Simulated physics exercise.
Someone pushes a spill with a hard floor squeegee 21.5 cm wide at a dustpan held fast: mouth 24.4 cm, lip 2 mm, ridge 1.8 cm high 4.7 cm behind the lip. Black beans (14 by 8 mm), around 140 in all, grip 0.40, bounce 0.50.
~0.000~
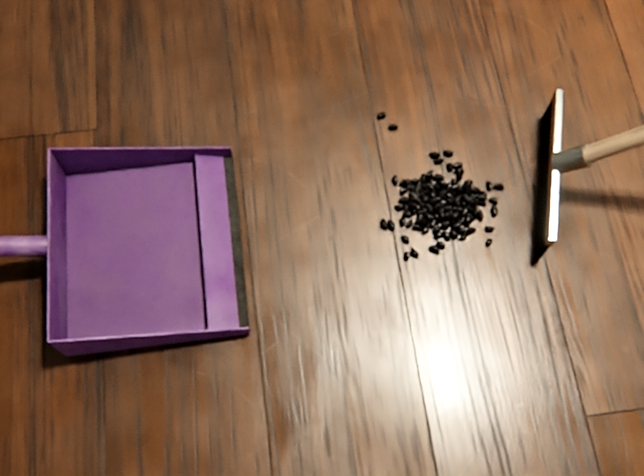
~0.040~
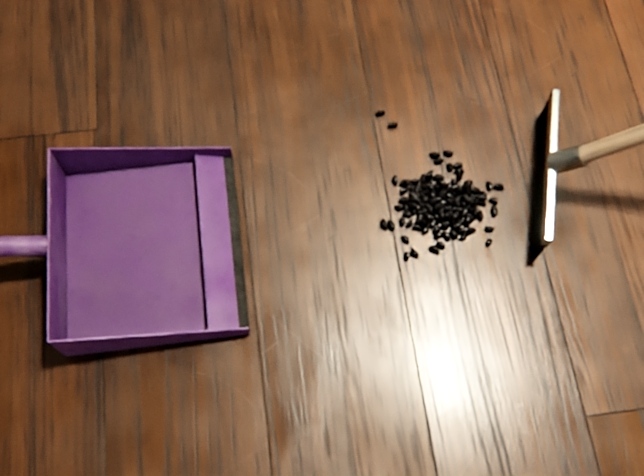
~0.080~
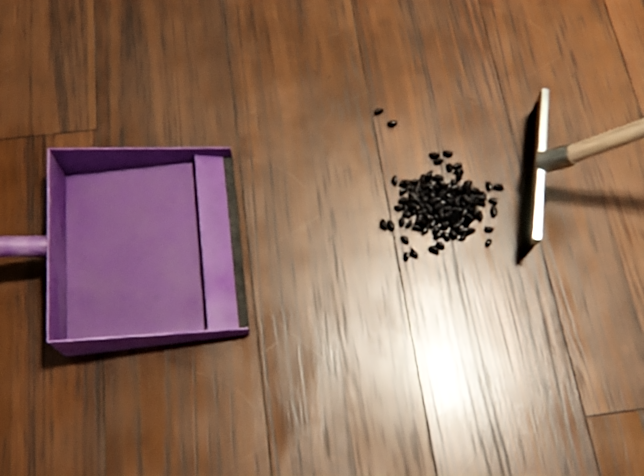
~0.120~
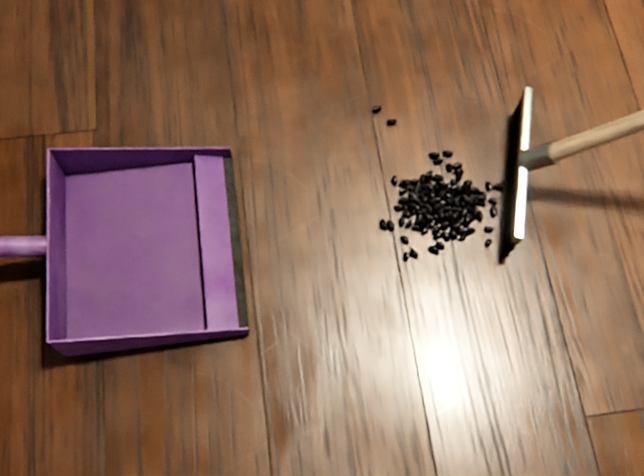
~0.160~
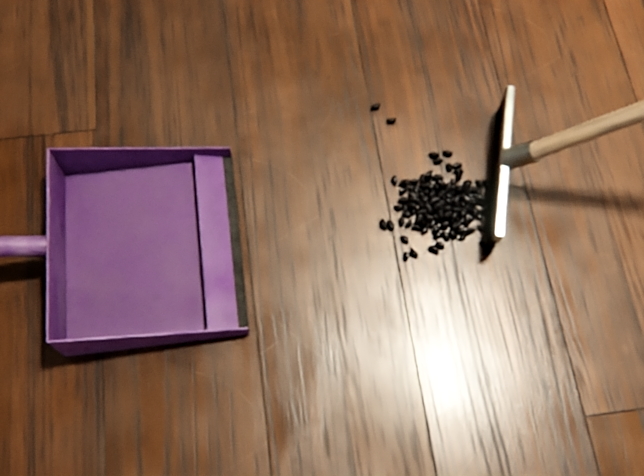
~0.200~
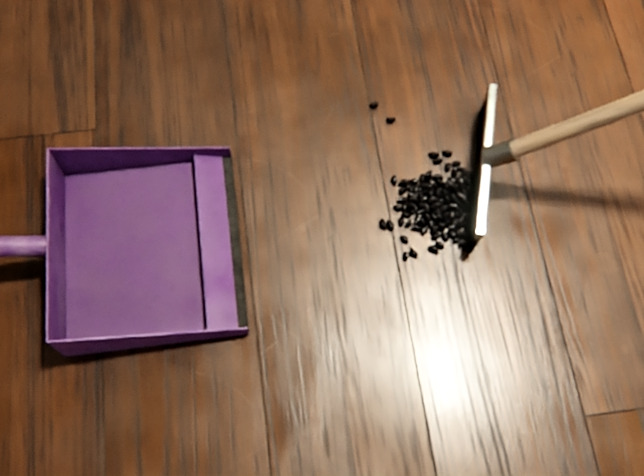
The clip shows a purple dustpan lying still on a wooden floor while a squeegee with a pale handle slides left toward a scattered pile of black beans, meets its right edge, and pushes those beans closer together.
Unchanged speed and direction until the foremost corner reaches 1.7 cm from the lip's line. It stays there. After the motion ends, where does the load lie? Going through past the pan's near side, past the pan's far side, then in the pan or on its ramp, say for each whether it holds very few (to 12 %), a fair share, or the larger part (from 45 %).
Near side holds very few. Far side holds a fair share. Pan holds a fair share.
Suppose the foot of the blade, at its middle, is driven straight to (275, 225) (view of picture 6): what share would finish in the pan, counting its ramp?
Roughly 10 percent.
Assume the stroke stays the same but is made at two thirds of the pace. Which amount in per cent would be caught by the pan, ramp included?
About 15 %.
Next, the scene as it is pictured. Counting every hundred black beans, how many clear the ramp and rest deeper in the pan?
Near 0 per cent, I'd say.
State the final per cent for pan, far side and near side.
Near 0, far 30, pan 15, all in per cent.
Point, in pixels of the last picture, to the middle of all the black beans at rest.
Somewhere near (240, 181) in the last picture.
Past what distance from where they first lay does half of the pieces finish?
28 cm or thereabouts.
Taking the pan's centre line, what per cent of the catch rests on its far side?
Roughly 100 per cent.
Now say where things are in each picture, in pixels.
The first frame shows blade from (550, 241) to (557, 97), moved 0.0 cm, 0 of the pieces shifted so far; middle of the pieces at (442, 203); pan at (138, 253).
The second frame shows blade from (546, 241) to (553, 97), moved 0.5 cm, 1 of the pieces shifted so far; middle of the pieces at (442, 203).
The third frame shows blade from (535, 240) to (543, 96), moved 1.8 cm, 2 of the pieces shifted so far; middle of the pieces at (442, 203).
The fourth frame shows blade from (517, 239) to (526, 95), moved 4.0 cm, 2 of the pieces shifted so far; middle of the pieces at (441, 203).
The fifth frame shows blade from (498, 237) to (509, 93), moved 6.3 cm, 9 of the pieces shifted so far; middle of the pieces at (441, 203).
The sixth frame shows blade from (479, 235) to (491, 91), moved 8.5 cm, 57 of the pieces shifted so far; middle of the pieces at (439, 201); pan at (137, 253). The blade's pace is about 0.57 m/s, heading 12 degrees away from the viewer's side.
After 0.44 s, middle of the blade 19 cm from the lip; 0 % over the lip, far side 5 %, near side 0 %.
After 0.60 s, middle of the blade 10 cm from the lip; 0 % over the lip, far side 15 %, near side 0 %.
Then, at 0.89 s, middle of the blade 5 cm from the lip; 15 % over the lip, far side 30 %, near side 0 %.
By 2.4 s all is still; near side 0 %, far side 30 %, pan 15 %, in front of the lip or behind the blade 55 %.
